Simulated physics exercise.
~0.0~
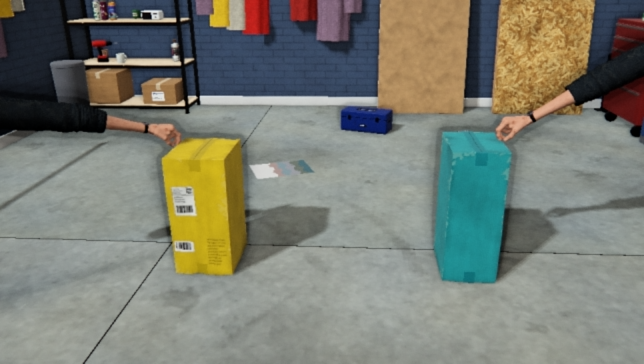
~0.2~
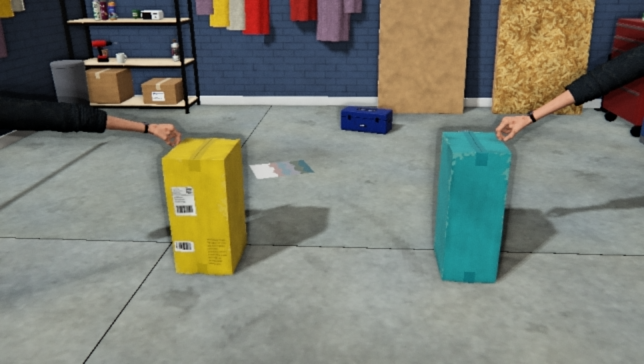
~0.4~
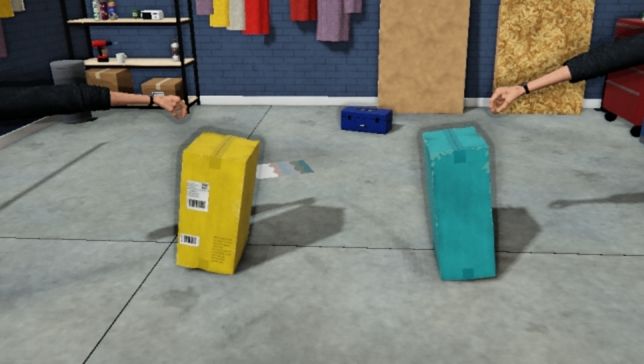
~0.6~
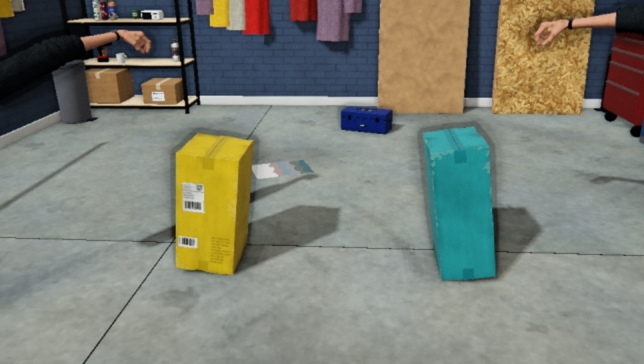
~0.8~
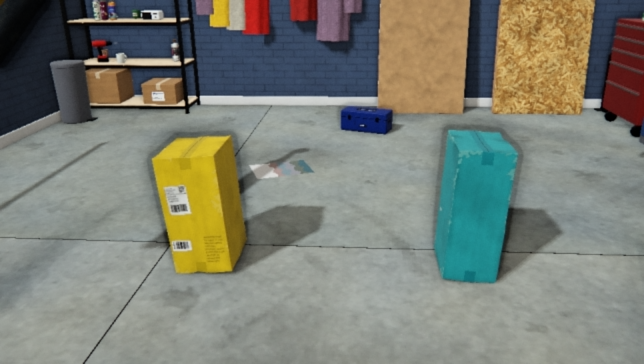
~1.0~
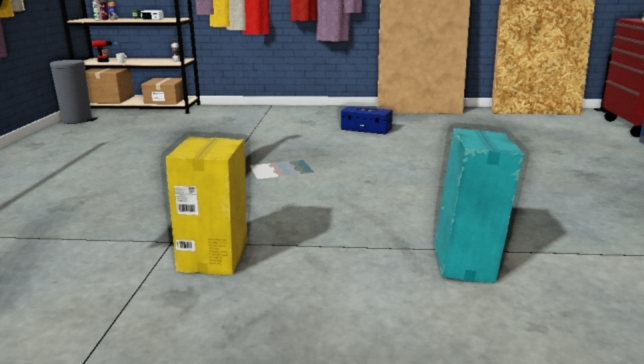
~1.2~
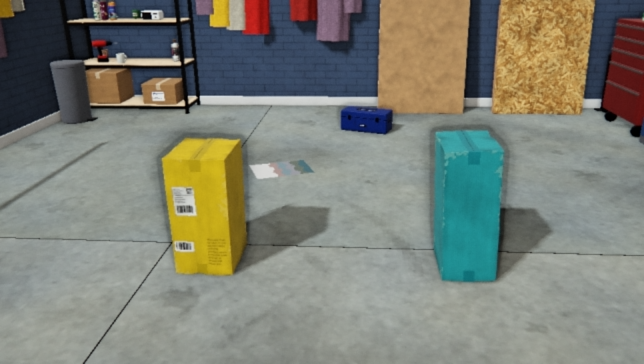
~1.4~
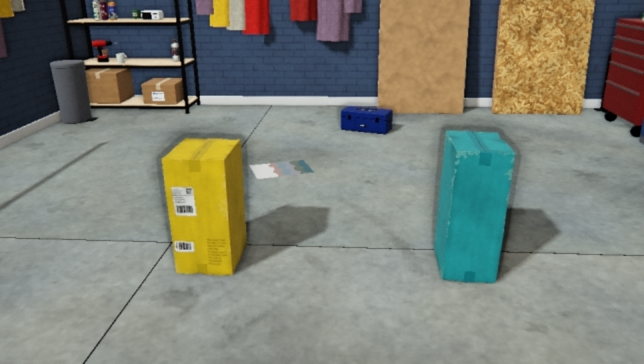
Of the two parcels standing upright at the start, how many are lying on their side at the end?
None of them are. Both the yellow parcel and the turquoise parcel rock back and end up standing upright.
